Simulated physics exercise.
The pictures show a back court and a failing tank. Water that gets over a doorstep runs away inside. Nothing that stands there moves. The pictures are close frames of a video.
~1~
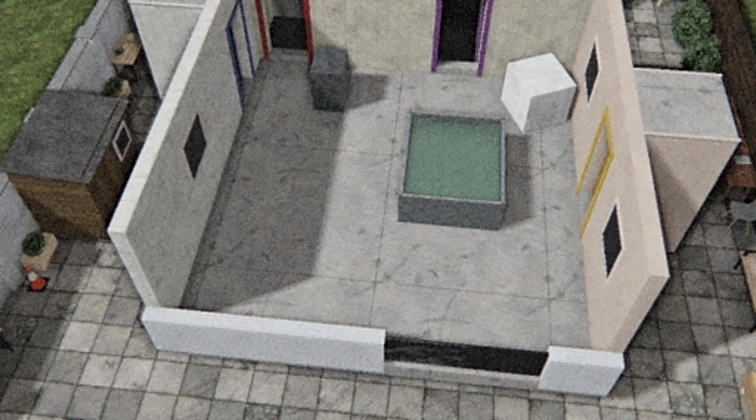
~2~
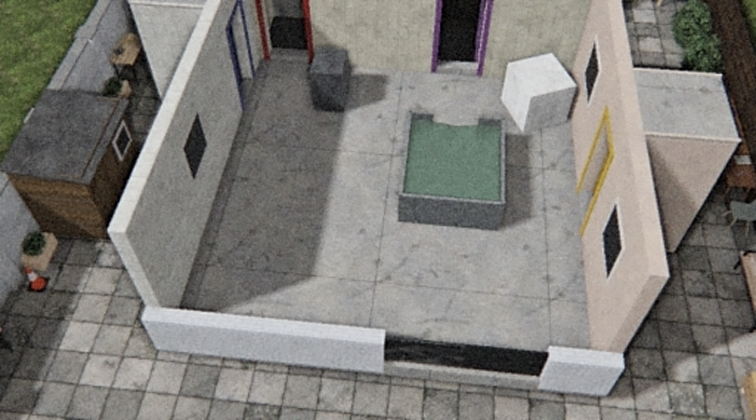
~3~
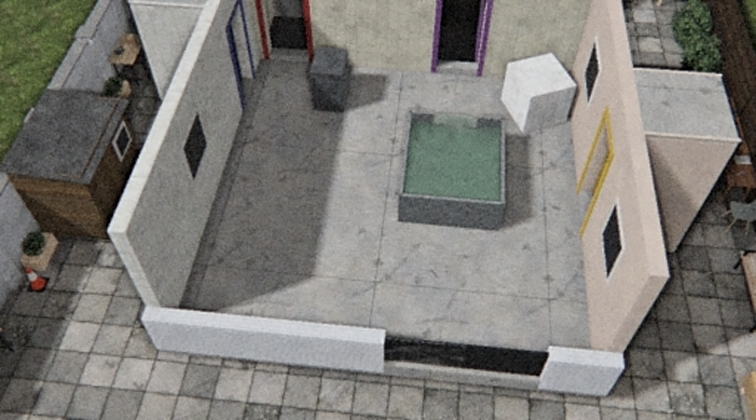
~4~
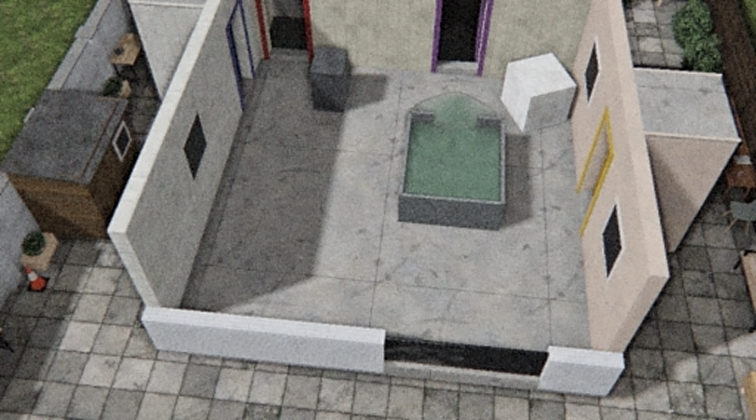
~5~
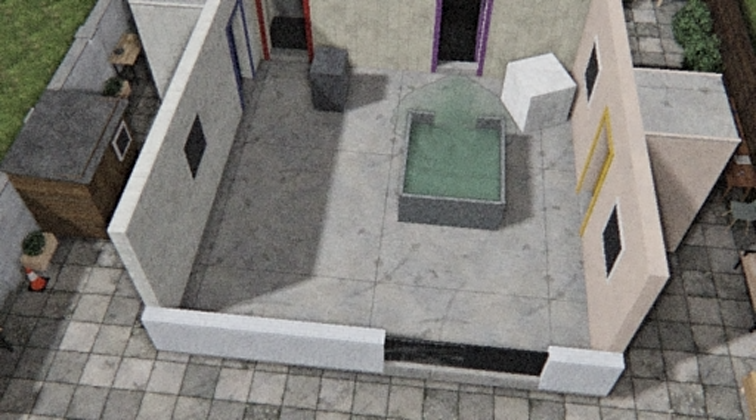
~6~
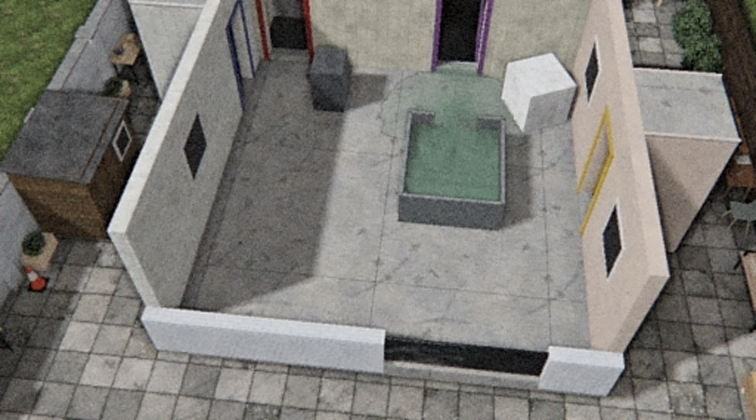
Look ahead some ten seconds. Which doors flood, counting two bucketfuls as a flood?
In the end: The yellow door stays under that; the purple door takes more than that; the red door stays under that; the blue door takes more than that.
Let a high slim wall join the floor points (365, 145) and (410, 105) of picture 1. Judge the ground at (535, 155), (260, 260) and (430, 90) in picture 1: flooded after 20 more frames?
In turn: Wet, clear, awash.
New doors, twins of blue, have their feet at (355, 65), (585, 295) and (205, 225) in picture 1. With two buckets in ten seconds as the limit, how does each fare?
As listed: Lets more in, keeps below it, keeps below it.
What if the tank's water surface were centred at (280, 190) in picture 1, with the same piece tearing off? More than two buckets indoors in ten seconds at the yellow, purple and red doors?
My reading: Yellow door holds; purple door lets less in; red door goes over.
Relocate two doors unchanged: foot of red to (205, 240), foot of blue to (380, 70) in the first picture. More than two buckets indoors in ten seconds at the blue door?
Then: Blue goes over.
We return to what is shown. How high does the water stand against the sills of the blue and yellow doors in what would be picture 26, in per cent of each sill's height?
In turn 200 and 20 per cent.
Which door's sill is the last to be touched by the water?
Last comes the yellow one.
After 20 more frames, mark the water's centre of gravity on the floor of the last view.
Roughly at (442, 131).
A moment on, water covers 15 % of the floor; the yellow door not reached, the purple door over two buckets in, the red door not reached, the blue door not reached.
Next, water covers 20 % of the floor; the yellow door not reached, the purple door far over two buckets in, the red door wet at the sill, nothing in, the blue door not reached.
Then, water covers 35 % of the floor; the yellow door wet at the sill, nothing in, the purple door far over two buckets in, the red door wet at the sill, nothing in, the blue door under two buckets in.
Later, water covers 70 % of the floor; the yellow door wet at the sill, nothing in, the purple door far over two buckets in, the red door under two buckets in, the blue door over two buckets in.
In the end, water covers 95 % of the floor; the yellow door wet at the sill, nothing in, the purple door far over two buckets in, the red door under two buckets in, the blue door over two buckets in.
